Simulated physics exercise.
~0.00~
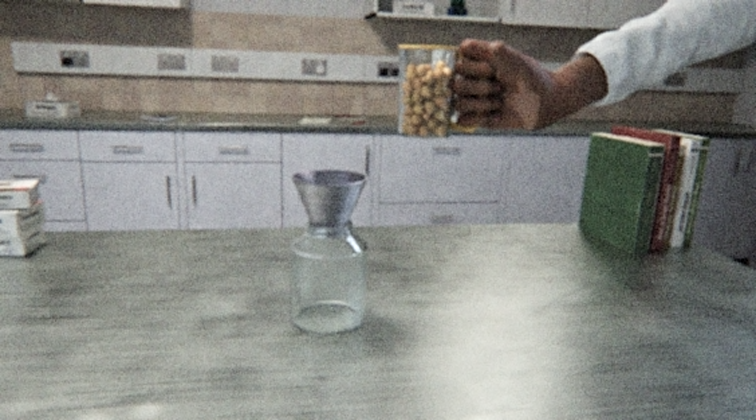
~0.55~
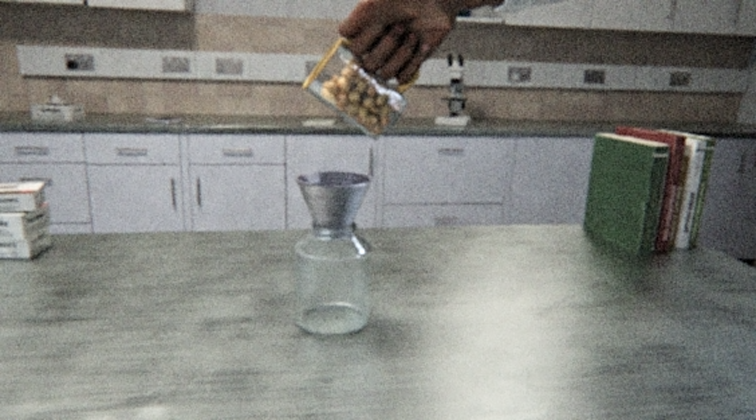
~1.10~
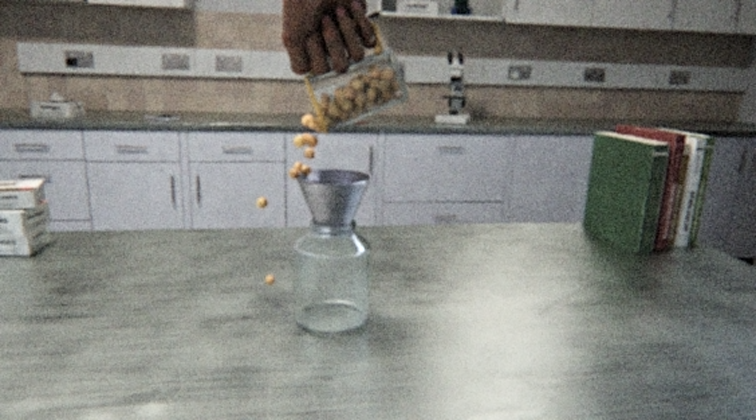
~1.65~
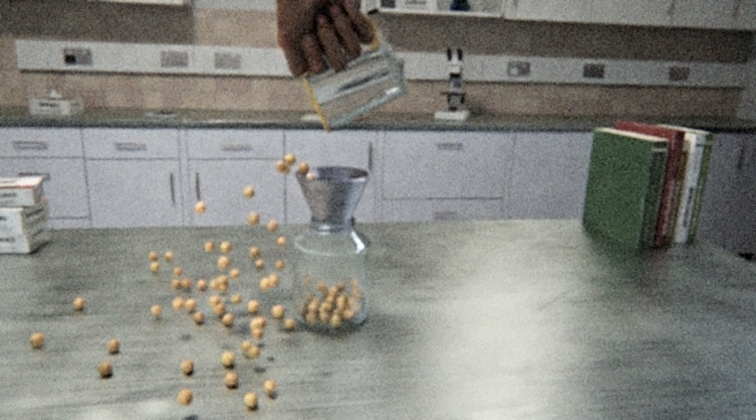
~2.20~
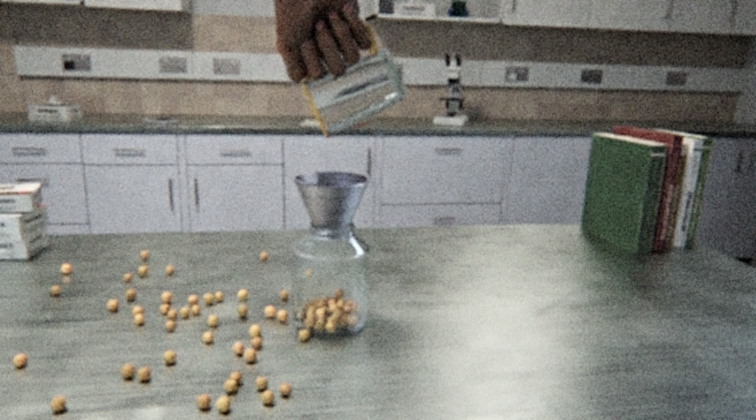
A hand with a pale sleeve holds a clear cup of tan wooden beads above a grey lab bench, seen from the front by a slightly swaying camera. Below stands a clear glass jar with a grey funnel in its mouth, with green, red and white books at right, small boxes at left, and white cabinets behind. The hand moves the cup left and tips it over the funnel. Beads pour out near the funnel's left edge, some dropping in while many miss and scatter leftward across the bench. Finally, the tilted cup is empty, the jar is partly filled, and most beads lie outside.
